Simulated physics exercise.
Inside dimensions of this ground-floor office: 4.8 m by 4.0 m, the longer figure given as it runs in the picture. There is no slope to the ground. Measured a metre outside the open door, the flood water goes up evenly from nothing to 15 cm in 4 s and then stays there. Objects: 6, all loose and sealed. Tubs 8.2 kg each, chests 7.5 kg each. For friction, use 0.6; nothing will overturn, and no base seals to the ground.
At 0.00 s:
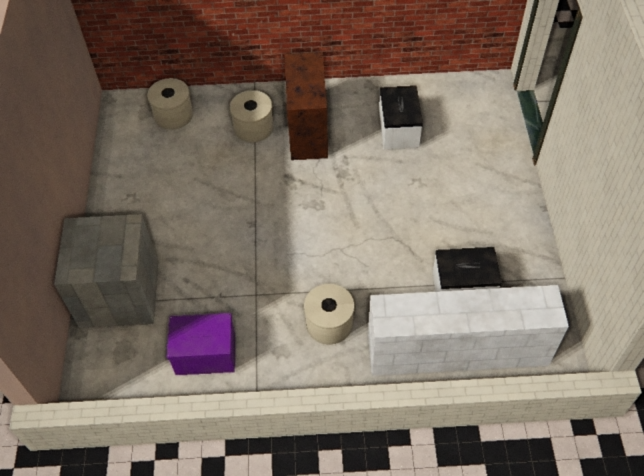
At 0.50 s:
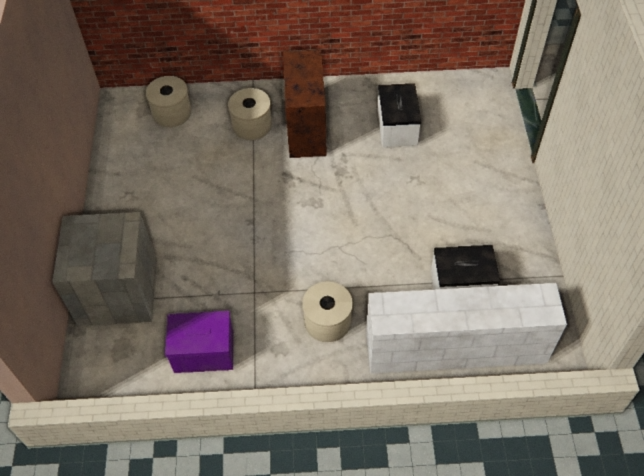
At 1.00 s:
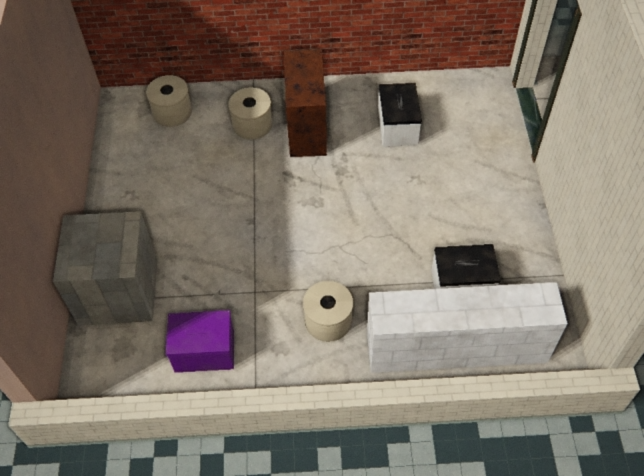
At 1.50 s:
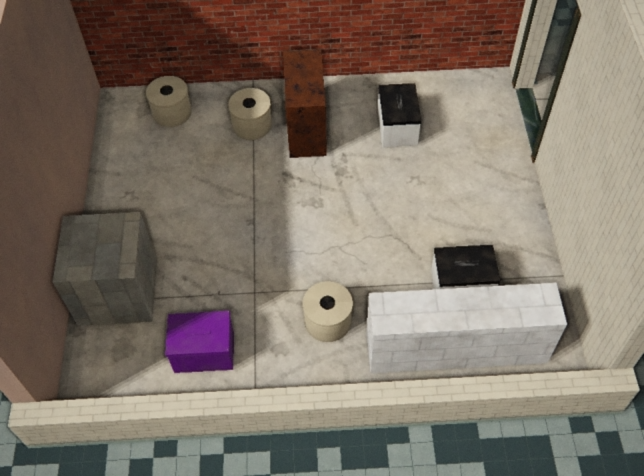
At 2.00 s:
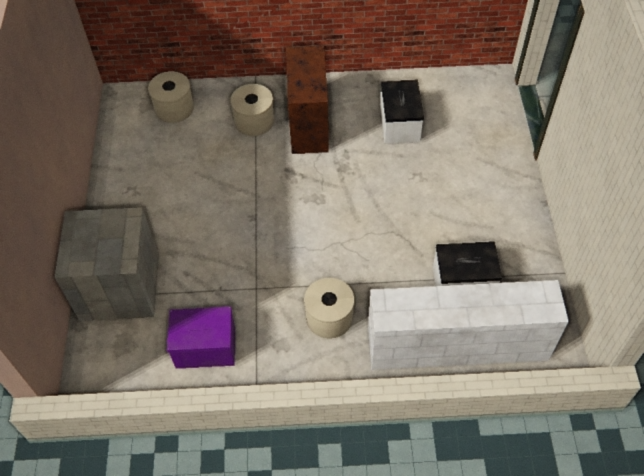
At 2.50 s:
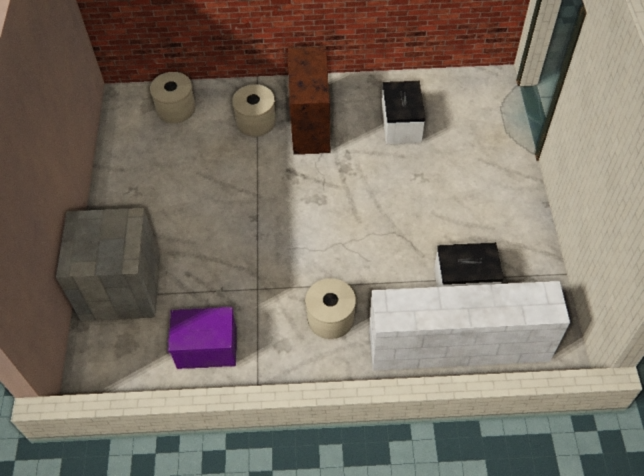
A ground-floor office with a brick back wall and a marbled floor is seen from high above its low front wall. Three cream tubs, a purple chest at front left, a grey block, a rusty-brown upright, a long white block and two black-topped ones stand about. The view wavers slightly as the checkered ground outside turns teal under water, then a small pool spreads inside the right-hand doorway, while everything inside stays put.
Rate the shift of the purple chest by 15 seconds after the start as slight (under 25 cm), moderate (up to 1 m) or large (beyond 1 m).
Moderate.
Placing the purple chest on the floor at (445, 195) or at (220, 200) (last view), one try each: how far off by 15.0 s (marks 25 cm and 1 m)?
The first start leaves it slightly displaced, the second leaves it slightly displaced.
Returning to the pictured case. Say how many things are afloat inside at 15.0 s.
At that point I count 4.
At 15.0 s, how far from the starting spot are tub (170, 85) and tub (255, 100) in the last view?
80 cm and 0 cm respectively.
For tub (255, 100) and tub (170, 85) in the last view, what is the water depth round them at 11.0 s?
About 3 and 4 cm.
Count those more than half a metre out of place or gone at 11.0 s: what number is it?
Count: 1.
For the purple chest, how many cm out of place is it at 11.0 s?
Around 0 centimetres.
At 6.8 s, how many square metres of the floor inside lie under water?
My estimate is roughly 10.5 m2.
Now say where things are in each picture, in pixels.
The purple chest at (200, 335) rests on the ground; water covers 0.0 m2; 0 of 6 have shifted, in the first picture.
The purple chest at (198, 332) rests on the ground; water covers 0.0 m2; 0 of 6 have shifted, in the second picture.
The purple chest at (198, 332), on the bottom; water covers 0.0 m2; 0 of 6 have shifted, in the third picture.
The purple chest at (198, 332) rests on the ground; 0.0 m2 under water; 0 of 6 have shifted, in the fourth picture.
The purple chest at (200, 328), on the bottom; water covers 0.0 m2; 0 of 6 have shifted, in the fifth picture.
The purple chest at (201, 328) rests on the ground; 0.2 m2 under water; 0 of 6 have shifted, in the sixth picture.
After 3.5 s the purple chest is near (201, 328), 0.0 m from its start, aground; 0 afloat.
After 6.8 s the purple chest is near (201, 328), 0.0 m from its start, aground; 1 afloat.
After 11.0 s the purple chest is near (201, 328), 0.0 m from its start, aground; 1 afloat.
After 15.0 s the purple chest is near (136, 343), 0.6 m from its start, afloat; 4 afloat.
